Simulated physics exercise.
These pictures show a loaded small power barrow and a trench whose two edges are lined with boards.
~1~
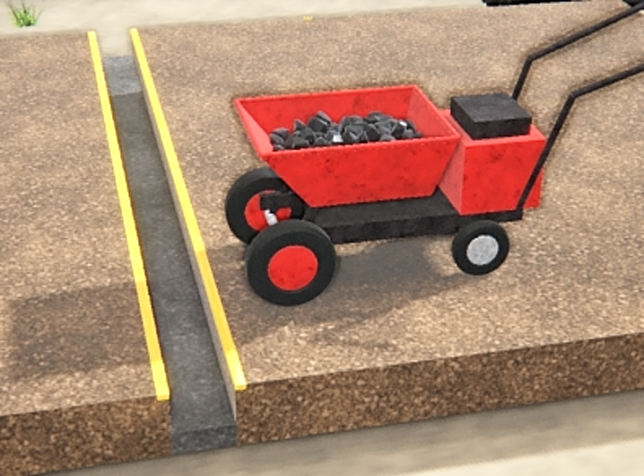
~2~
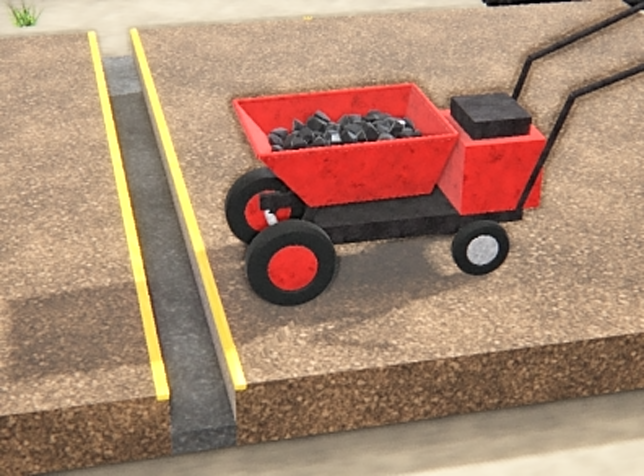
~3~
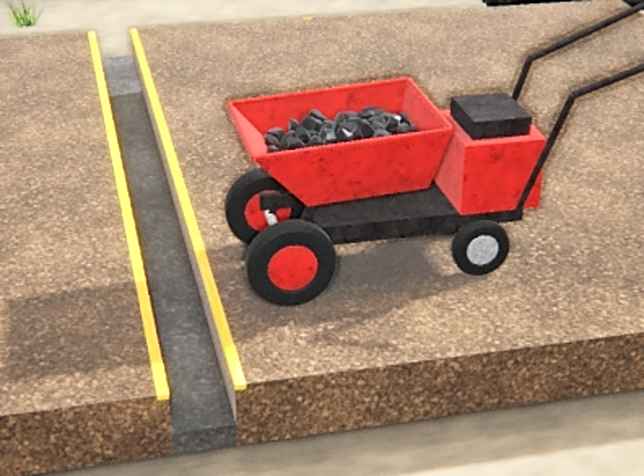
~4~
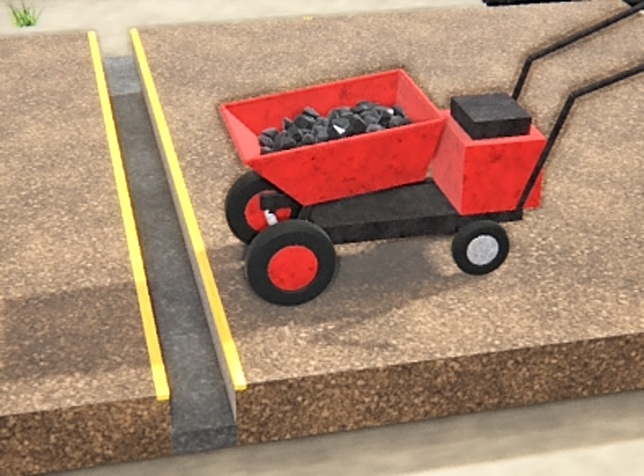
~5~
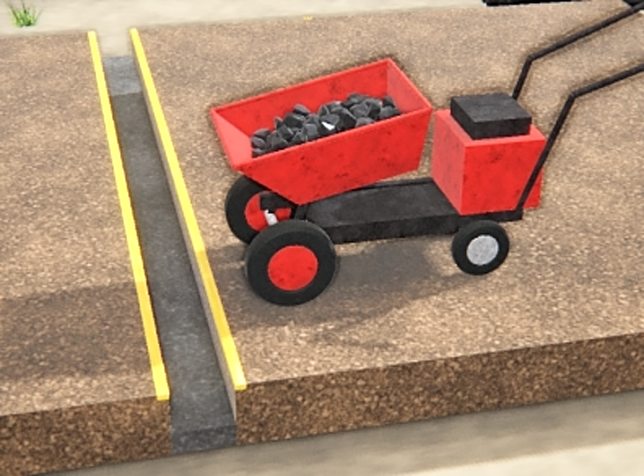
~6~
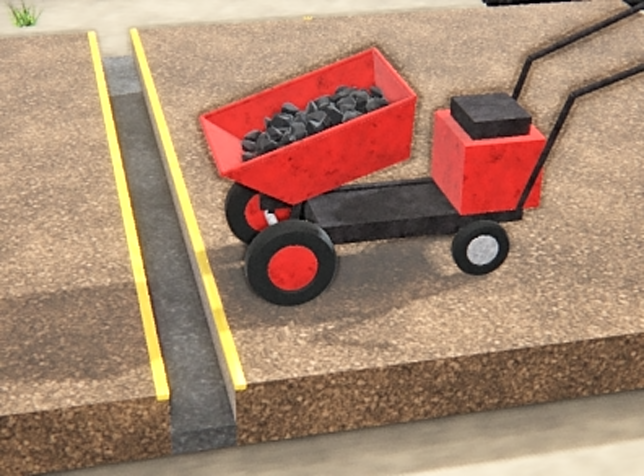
The clip shows a red power barrow loaded with dark lumps of coal, standing still beside a narrow trench edged with yellow boards. After a brief stillness, its skip gradually tilts toward the trench on the left, its rear rising.
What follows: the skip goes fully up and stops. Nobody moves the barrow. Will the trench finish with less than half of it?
Yes, less than half.
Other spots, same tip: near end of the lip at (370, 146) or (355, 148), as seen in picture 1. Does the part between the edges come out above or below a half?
The bulk, then the bulk.
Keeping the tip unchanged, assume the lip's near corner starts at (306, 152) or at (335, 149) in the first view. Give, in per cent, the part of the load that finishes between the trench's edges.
You'd get around 80 in a hundred, then 90 in a hundred.
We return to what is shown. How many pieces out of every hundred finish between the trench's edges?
Result: Close to 30 in a hundred.
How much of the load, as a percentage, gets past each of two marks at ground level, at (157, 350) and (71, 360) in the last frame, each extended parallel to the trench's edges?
70 % and 20 %, in that order.
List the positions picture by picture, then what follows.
Lip of the skip (262, 156), level; top of the load (350, 141), lumps of coal; first edge of the trench (227, 340); far edge (154, 349), the trench under half as wide as the skip, and about half as deep as wide, in the first frame.
Lip of the skip (260, 157), level; top of the load (348, 140), in the second frame.
Lip of the skip (254, 158), tipped barely; top of the load (363, 134), in the third frame.
Lip of the skip (246, 162), tipped a little; top of the load (368, 117), in the fourth frame.
Lip of the skip (235, 167), tipped a little; top of the load (367, 121), in the fifth frame.
Lip of the skip (223, 174), tipped clearly; top of the load (355, 113); first edge of the trench (227, 340); far edge (154, 349), in the sixth frame.
Just after the last frame, skip tipped steeply; every one in the skip.
A moment on, skip tipped steeply; the larger part in the skip; just a few in or heaped over the trench; about a tenth beyond it; about a tenth falling.
Further on, skip tipped right over; just a few in the skip; about a tenth in or heaped over the trench; the larger part beyond it.
When it is over, skip tipped right over; roughly a quarter in or heaped over the trench; roughly two thirds beyond it.
